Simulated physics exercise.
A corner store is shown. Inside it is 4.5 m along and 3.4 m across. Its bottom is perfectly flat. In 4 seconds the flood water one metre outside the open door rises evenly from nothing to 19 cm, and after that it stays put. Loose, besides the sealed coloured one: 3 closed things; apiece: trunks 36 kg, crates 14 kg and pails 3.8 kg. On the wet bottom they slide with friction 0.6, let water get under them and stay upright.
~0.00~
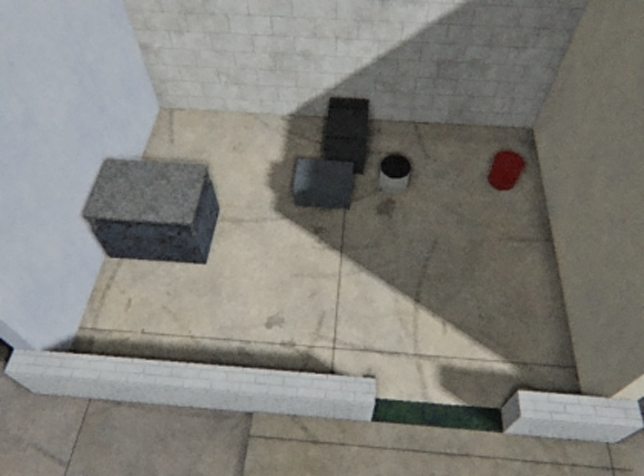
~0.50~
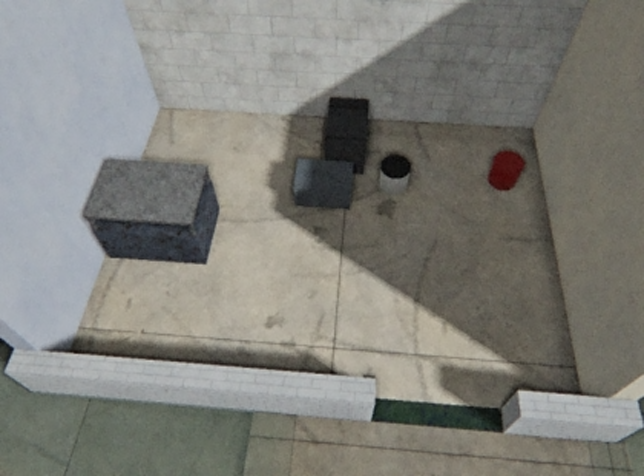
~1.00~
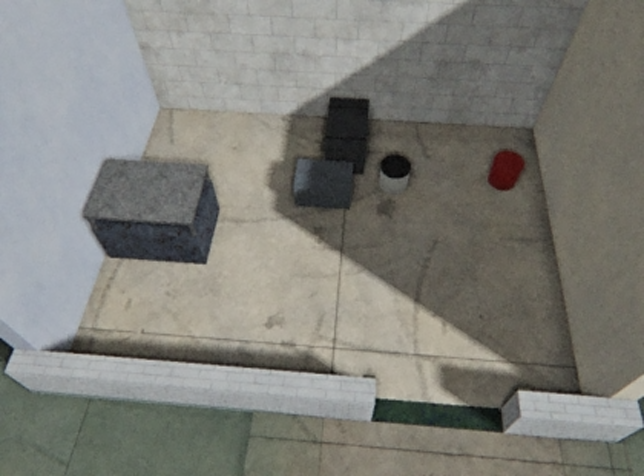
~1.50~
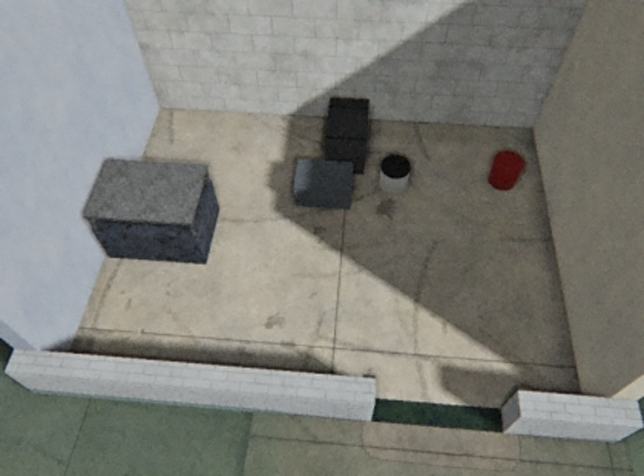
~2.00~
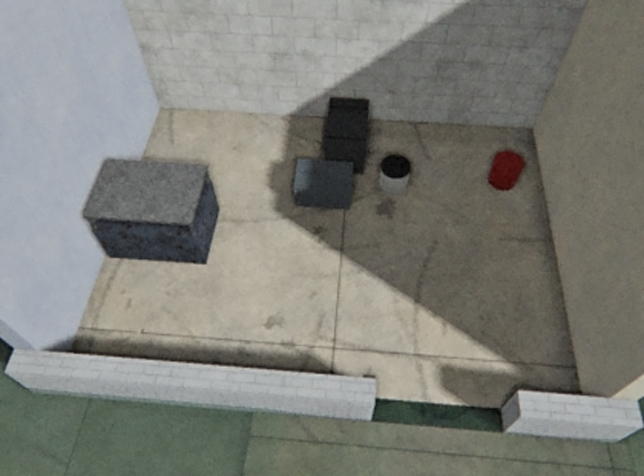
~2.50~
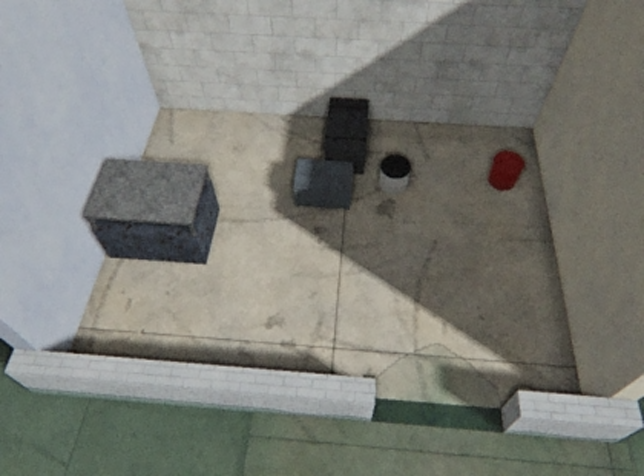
Greenish water spread across the ground outside the low white wall, then crept in through the gap onto the floor, while the crates, the red pail and everything else inside stayed still.
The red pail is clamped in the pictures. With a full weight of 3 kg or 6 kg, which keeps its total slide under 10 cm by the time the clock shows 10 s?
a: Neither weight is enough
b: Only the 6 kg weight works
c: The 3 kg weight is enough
(a) Neither weight is enough.
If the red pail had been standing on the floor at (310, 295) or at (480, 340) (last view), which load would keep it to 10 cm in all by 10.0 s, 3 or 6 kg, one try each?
Taking the two spots in turn, only the heavier keeps it, then neither keeps it.
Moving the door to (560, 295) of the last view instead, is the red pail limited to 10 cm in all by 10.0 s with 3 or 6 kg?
If so, even the lighter mass works.
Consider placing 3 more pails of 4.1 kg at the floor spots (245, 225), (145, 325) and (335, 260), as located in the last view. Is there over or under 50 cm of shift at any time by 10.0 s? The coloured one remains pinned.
Order as asked: Stays within / stays within / goes beyond.
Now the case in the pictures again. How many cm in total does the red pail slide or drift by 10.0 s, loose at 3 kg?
It covers about 100 cm altogether.
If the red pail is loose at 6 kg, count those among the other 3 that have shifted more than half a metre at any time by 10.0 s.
The answer here is 2.
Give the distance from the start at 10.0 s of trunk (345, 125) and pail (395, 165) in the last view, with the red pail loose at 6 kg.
One is off by 10 cm, the other by 80 cm, in the order asked.
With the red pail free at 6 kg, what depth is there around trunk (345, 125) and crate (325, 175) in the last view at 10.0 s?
About 7 and 4 cm.
After 3.5 s the red pail would be 0 cm from its start with 3 kg and 0 cm from its start with 6 kg; 0 cm of water round it then.
After 4.5 s the red pail would be 0 cm from its start with 3 kg and 0 cm from its start with 6 kg; 1 cm of water round it then.
After 7.0 s the red pail would be 70 cm from its start with 3 kg and 24 cm from its start with 6 kg; 10 cm of water round it then.
After 10.0 s the red pail would be 72 cm from its start with 3 kg and 70 cm from its start with 6 kg; 11 cm of water round it then.
